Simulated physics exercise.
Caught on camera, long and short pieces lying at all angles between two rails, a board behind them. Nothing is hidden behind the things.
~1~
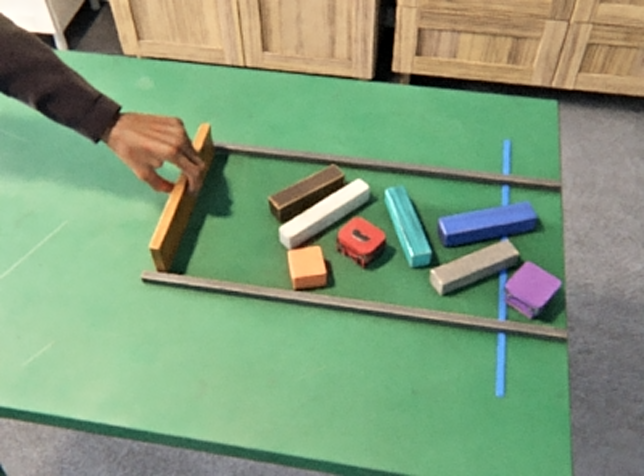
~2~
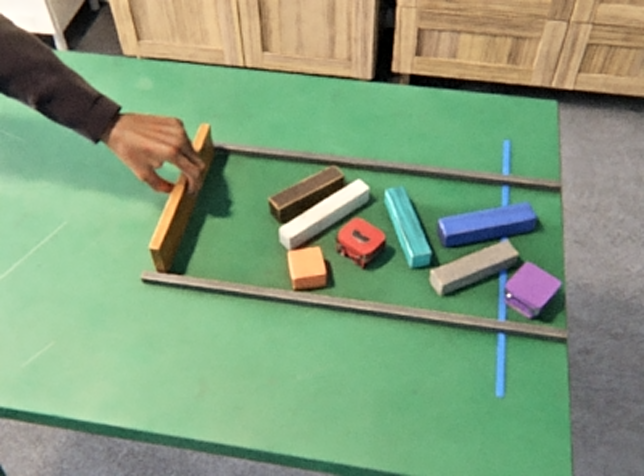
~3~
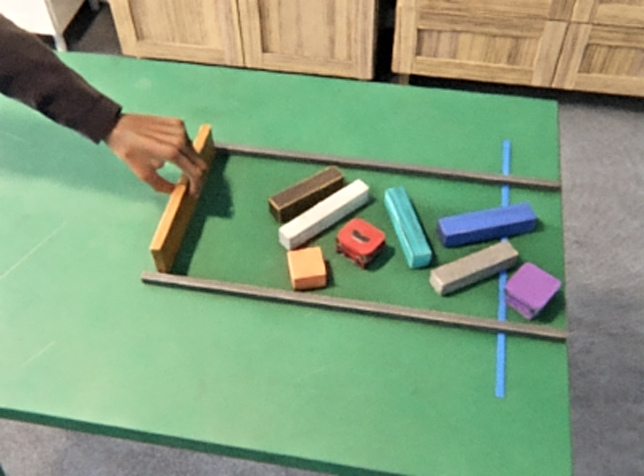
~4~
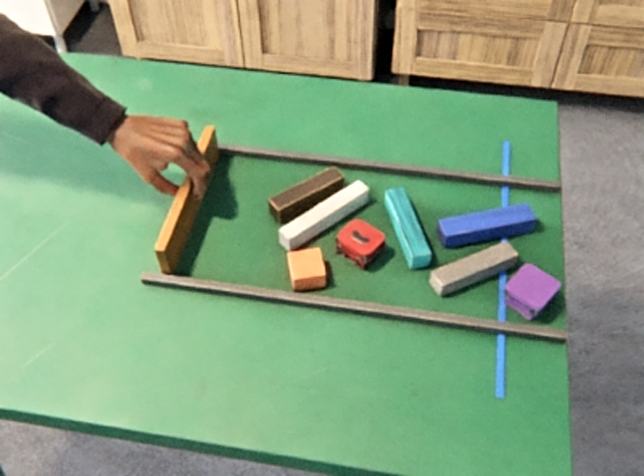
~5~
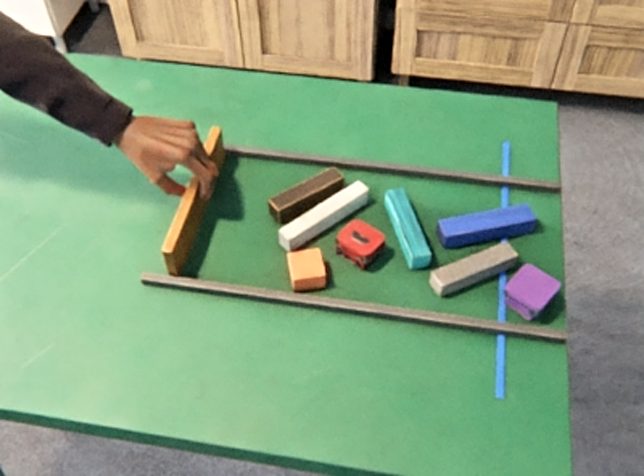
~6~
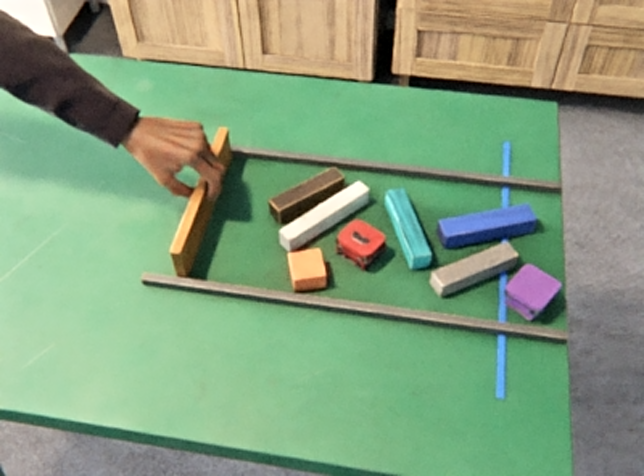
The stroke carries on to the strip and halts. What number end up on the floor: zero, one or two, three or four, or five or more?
The number that fall off is three or four.
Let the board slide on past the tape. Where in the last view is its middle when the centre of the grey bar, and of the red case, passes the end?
Near (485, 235) and (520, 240).
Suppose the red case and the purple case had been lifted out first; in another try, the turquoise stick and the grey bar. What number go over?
First 2, then 1.
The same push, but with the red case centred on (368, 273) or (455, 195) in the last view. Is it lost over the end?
In that order, it remains up; does not fall.
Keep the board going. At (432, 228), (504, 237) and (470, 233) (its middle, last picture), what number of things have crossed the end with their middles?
Place by place, 0, 4 and 2.
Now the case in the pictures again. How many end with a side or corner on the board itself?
That makes 3.
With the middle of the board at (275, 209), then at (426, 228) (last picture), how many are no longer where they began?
First 1, then 8.
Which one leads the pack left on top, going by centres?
The red case.
Early on, none off yet; purple case at rest near (531, 293); blue stick at rest near (486, 226); grey bar at rest near (474, 269).
A while later, none off yet; purple case at rest near (531, 293); blue stick travelled a little near (508, 228); grey bar moving near (482, 276).
Further along, none off yet; purple case leaning well over near (586, 333); blue stick leaning a little near (572, 228); grey bar travelled about its own width near (554, 298).
Finally, the number that fall off is three or four; lost, turquoise stick, grey bar, blue stick and purple case.
